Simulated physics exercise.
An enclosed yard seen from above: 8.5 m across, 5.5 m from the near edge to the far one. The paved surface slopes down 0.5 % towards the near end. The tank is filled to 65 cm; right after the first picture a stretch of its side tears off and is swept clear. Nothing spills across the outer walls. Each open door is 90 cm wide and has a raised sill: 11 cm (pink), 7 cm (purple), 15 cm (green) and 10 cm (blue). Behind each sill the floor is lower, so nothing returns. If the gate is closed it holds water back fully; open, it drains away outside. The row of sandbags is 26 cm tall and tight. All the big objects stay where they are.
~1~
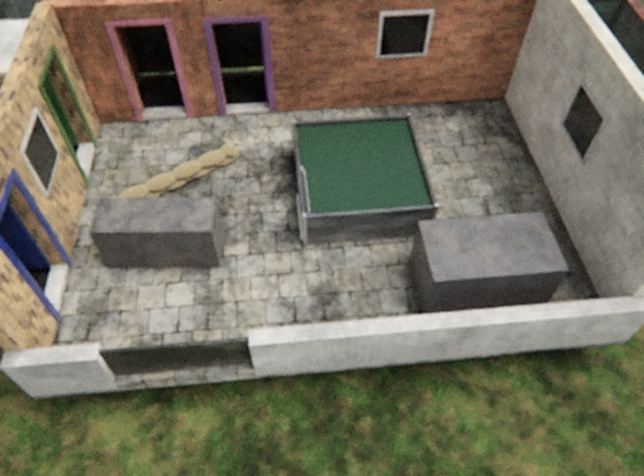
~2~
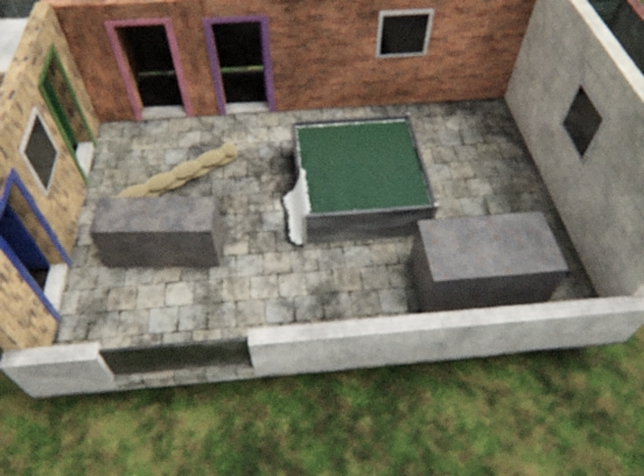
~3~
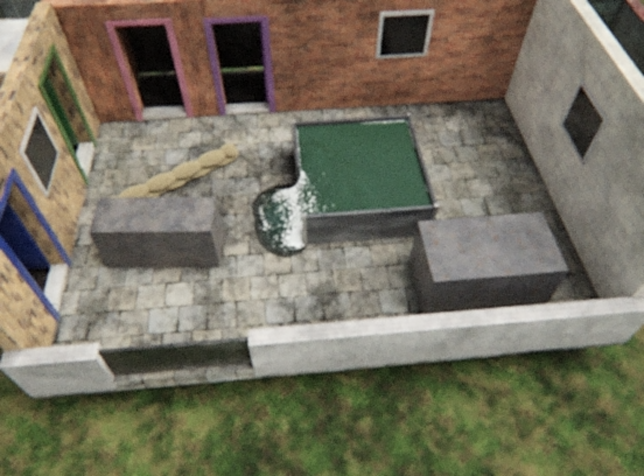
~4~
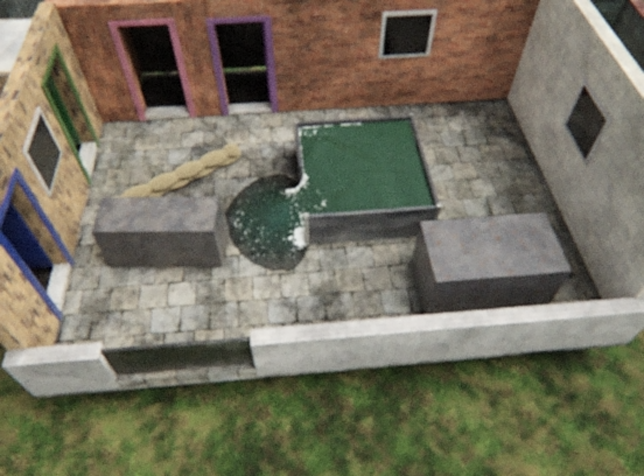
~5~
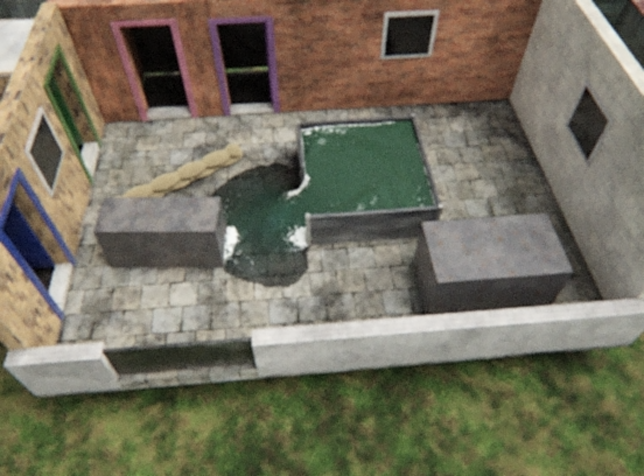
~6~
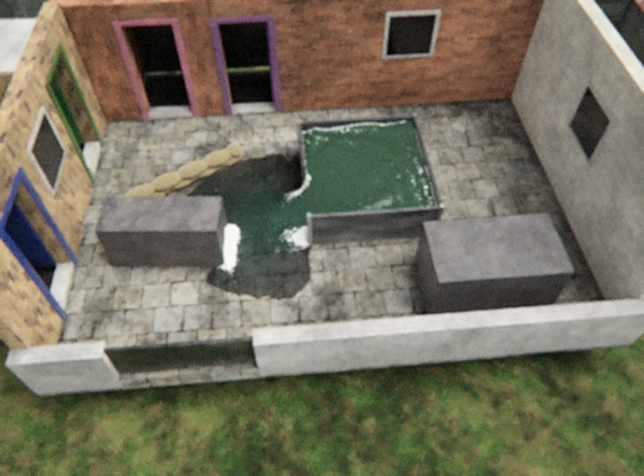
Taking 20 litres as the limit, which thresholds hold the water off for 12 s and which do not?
The water let in: At the pink door it stays under the limit; at the purple door it keeps below the limit; at the green door it does not reach the limit; at the blue door it goes over the limit.
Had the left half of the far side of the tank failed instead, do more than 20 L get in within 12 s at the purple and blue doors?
Against that limit: Purple past it, blue below.
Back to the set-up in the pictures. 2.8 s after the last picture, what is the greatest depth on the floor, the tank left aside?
About 28 cm.
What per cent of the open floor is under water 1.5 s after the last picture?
Near 30 per cent is wet.
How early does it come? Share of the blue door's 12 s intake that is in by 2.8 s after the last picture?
Some 0 per cent by then.
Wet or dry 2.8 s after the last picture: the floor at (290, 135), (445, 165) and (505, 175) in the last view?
In turn: Wet, not reached, still dry.
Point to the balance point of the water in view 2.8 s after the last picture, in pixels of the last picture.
Near (268, 225).
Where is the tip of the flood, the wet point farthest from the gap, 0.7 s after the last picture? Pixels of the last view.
Near (88, 210).
Then, 0.7 s after the last picture water covers 20 % of the floor and is deepest (40 cm) near (228, 248); pink door not reached, purple door not reached, green door not reached, blue door not reached.
Then, 1.5 s after the last picture water covers 30 % of the floor and is deepest (36 cm) near (239, 239); pink door not reached, purple door not reached, green door not reached, blue door 9 cm at the sill, 0 L in.
Then, 2.8 s after the last picture water covers 45 % of the floor and is deepest (28 cm) near (135, 230); pink door not reached, purple door 1 cm at the sill, 0 L in, green door 3 cm at the sill, 0 L in, blue door 14 cm at the sill, 1 L in.
Then, 6.3 s after the last picture water covers 75 % of the floor and is deepest (18 cm) near (239, 355); pink door 4 cm at the sill, 0 L in, purple door 6 cm at the sill, 0 L in, green door 2 cm at the sill, 0 L in, blue door 12 cm at the sill, 44 L in.
Then, 11.3 s after the last picture water covers 95 % of the floor and is deepest (13 cm) near (52, 370); pink door 6 cm at the sill, 0 L in, purple door 5 cm at the sill, 0 L in, green door 7 cm at the sill, 0 L in, blue door 11 cm at the sill, 58 L in.
